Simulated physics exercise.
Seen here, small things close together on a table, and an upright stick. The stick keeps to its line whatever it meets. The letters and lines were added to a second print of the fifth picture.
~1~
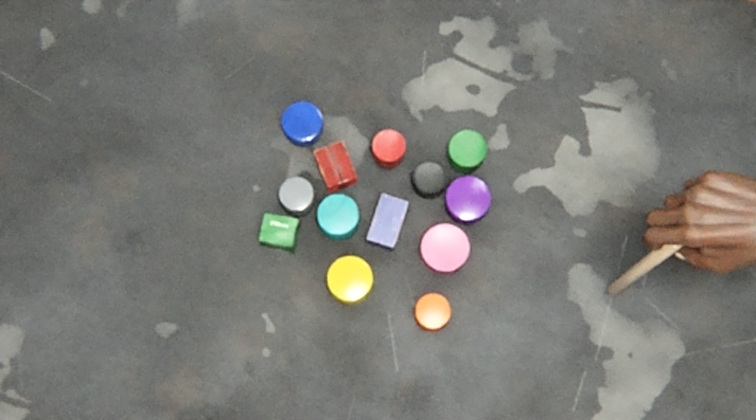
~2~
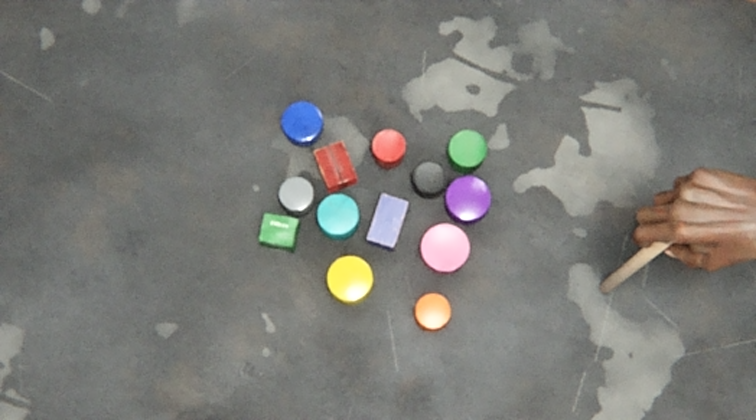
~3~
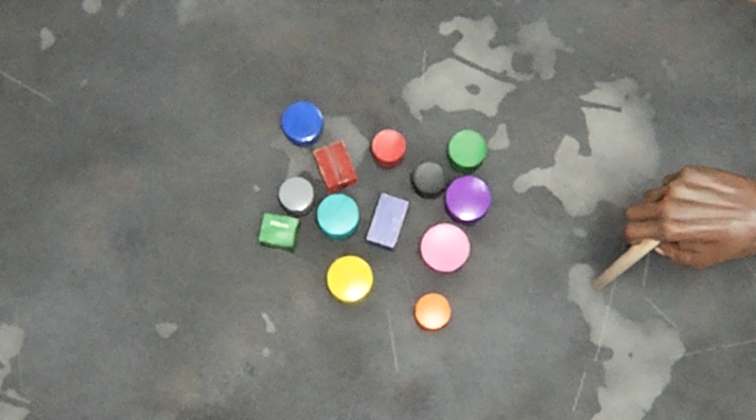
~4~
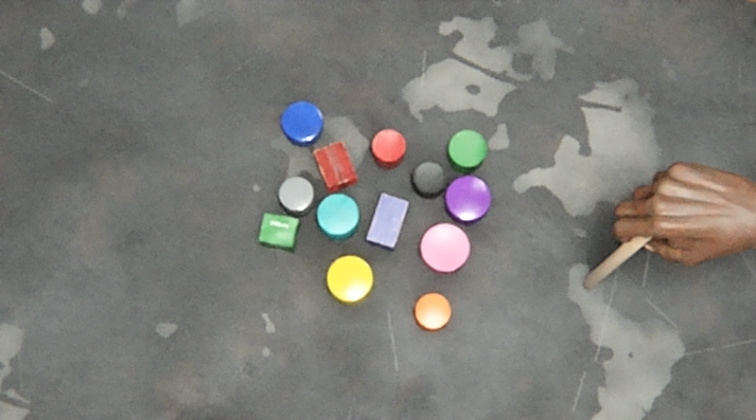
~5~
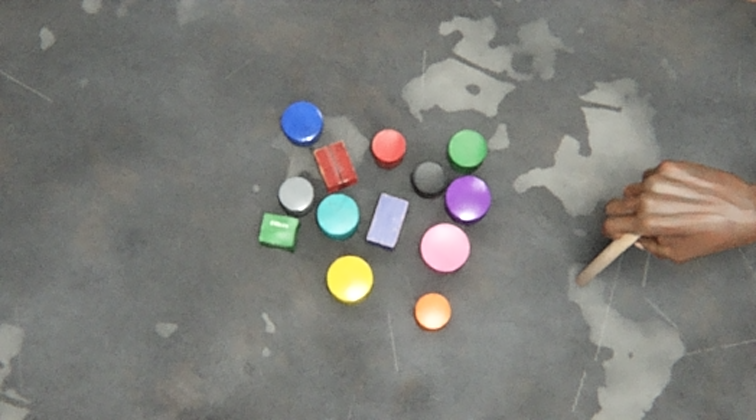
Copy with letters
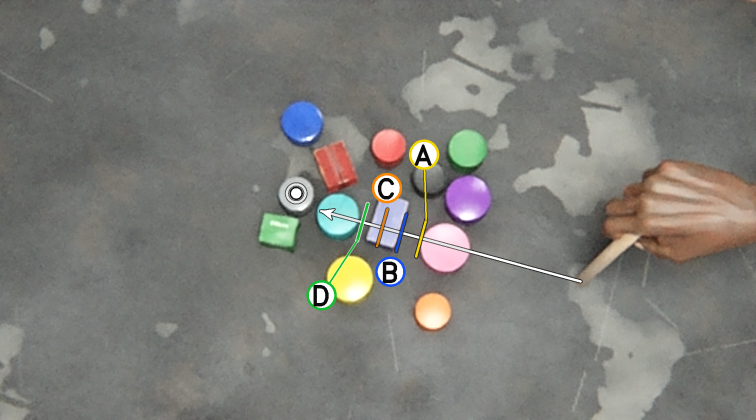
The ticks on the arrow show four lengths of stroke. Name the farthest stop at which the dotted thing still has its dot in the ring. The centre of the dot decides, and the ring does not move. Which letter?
At C, and not beyond.
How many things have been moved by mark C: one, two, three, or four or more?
In all, three.
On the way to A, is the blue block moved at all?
By then, yes.
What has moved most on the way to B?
It is the pink jar.
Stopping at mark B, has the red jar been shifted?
No.
On the copy, A at (421, 238); B at (401, 233); C at (382, 227); D at (362, 222); the arrow from (581, 281) to (321, 211); the white dot at (296, 193).
On C. First, foot of the stick (508, 262).
Then, foot of the stick (437, 243); pink jar (410, 249); blue block (382, 223).
Finally, foot of the stick (382, 228); pink jar (396, 260); blue block (364, 216); the dot is still in its ring.
By contrast, A keeps the dot in but is short; B keeps the dot in but is short; D shifts the dotted thing to (279, 188).
